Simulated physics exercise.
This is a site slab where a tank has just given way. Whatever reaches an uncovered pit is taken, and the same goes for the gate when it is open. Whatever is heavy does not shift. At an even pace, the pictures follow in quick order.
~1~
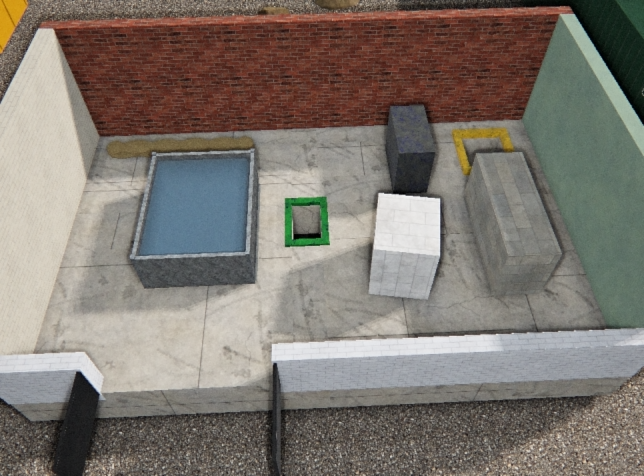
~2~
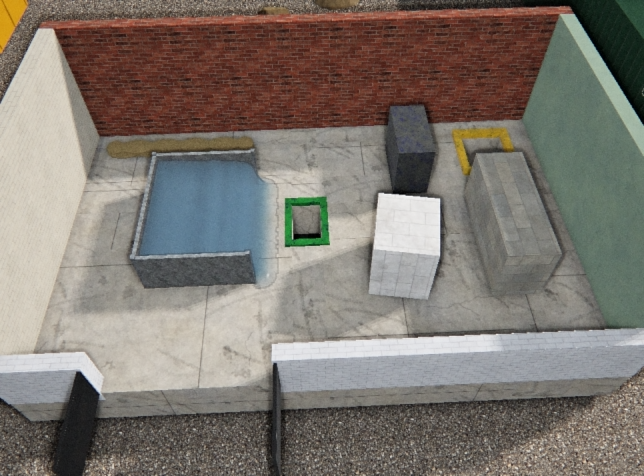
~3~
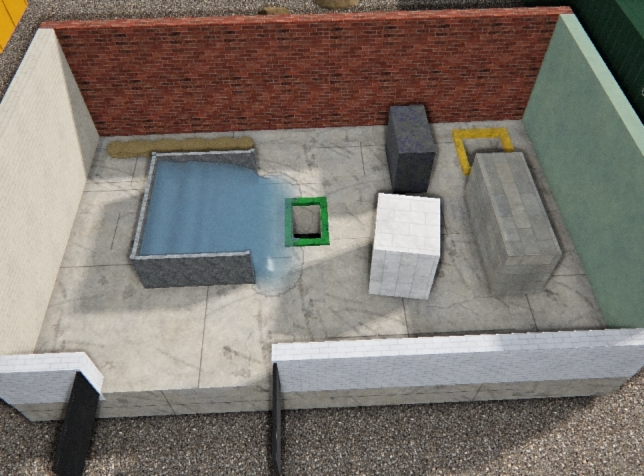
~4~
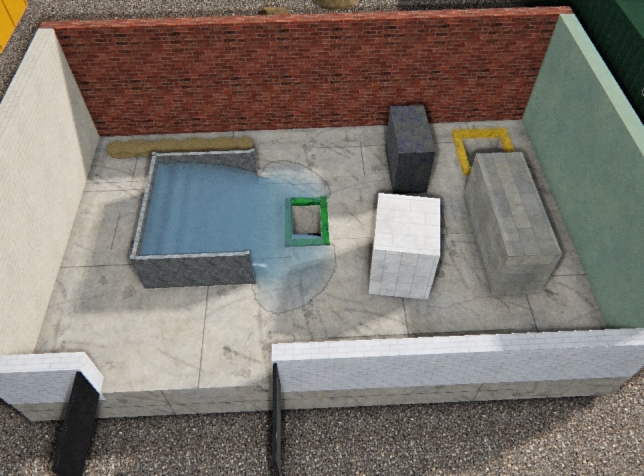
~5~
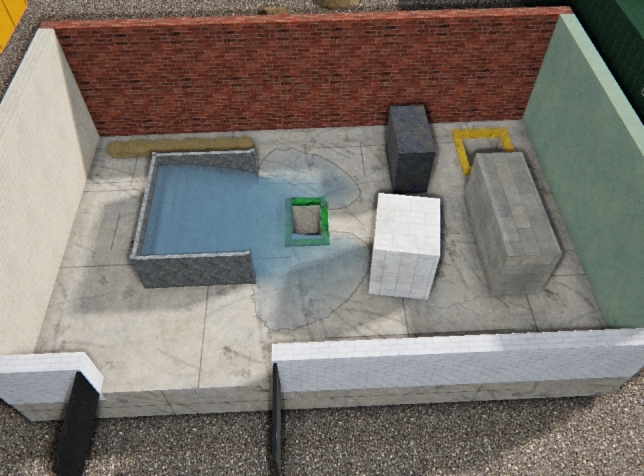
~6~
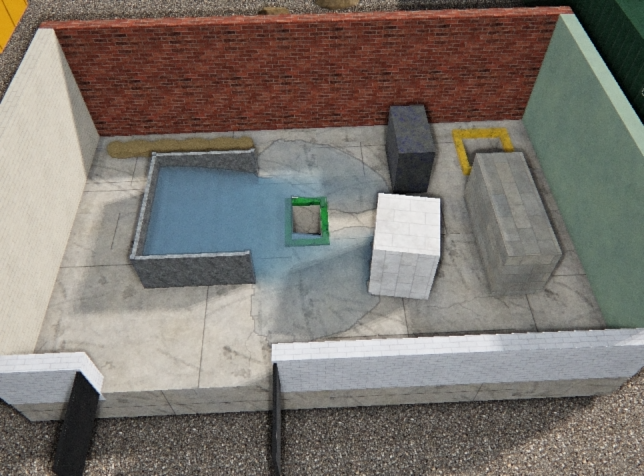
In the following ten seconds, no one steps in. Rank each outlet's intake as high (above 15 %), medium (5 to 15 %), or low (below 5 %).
Intake: The gate is low; the yellow pit is low; the green pit is high.
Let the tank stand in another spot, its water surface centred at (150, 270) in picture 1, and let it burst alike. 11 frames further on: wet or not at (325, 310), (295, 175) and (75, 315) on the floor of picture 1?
Spot 1 wetted, spot 2 wetted, spot 3 unwetted.
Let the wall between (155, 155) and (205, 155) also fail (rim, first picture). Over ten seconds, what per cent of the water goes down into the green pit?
Per cent to green: 0.
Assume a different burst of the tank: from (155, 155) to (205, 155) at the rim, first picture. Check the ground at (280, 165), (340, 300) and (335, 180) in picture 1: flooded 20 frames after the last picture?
Listed in order, they come out sitting in a pool, without a puddle and sitting in a pool.
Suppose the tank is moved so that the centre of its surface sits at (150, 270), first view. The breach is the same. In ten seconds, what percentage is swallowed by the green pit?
Share in the green pit - 12 in a hundred.
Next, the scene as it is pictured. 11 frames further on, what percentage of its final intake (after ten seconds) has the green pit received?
Close to 80 %.
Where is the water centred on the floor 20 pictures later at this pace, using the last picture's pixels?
Close to (345, 227), I reckon.
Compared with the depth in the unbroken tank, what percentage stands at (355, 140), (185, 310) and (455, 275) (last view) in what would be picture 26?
The three come to some 20, 2 and 6 per cent respectively.
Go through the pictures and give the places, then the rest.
In the first frame, the open tank at (198, 204) is whole and still.
In the second frame, the front is at (257, 286), out from the gap at (252, 219).
In the third frame, water pours out at (252, 221) and has run to (276, 292).
In the fourth frame, water pours out at (252, 222) and has run to (300, 301).
In the fifth frame, the front is at (360, 275), out from the gap at (252, 222).
In the sixth frame, water pours out at (252, 223) and has run to (380, 180).
A moment on, water covers 30 % of the floor; the gate 0 %, the yellow pit 0 %, the green pit 16 %.
Next, water covers 40 % of the floor; the gate 0 %, the yellow pit 0 %, the green pit 22 %.
Then, water covers 60 % of the floor; the gate 0 %, the yellow pit 0 %, the green pit 25 %.
Later, water covers 80 % of the floor; the gate 1 %, the yellow pit 1 %, the green pit 26 %.
In the end, water covers 95 % of the floor; the gate 3 %, the yellow pit 1 %, the green pit 27 %.
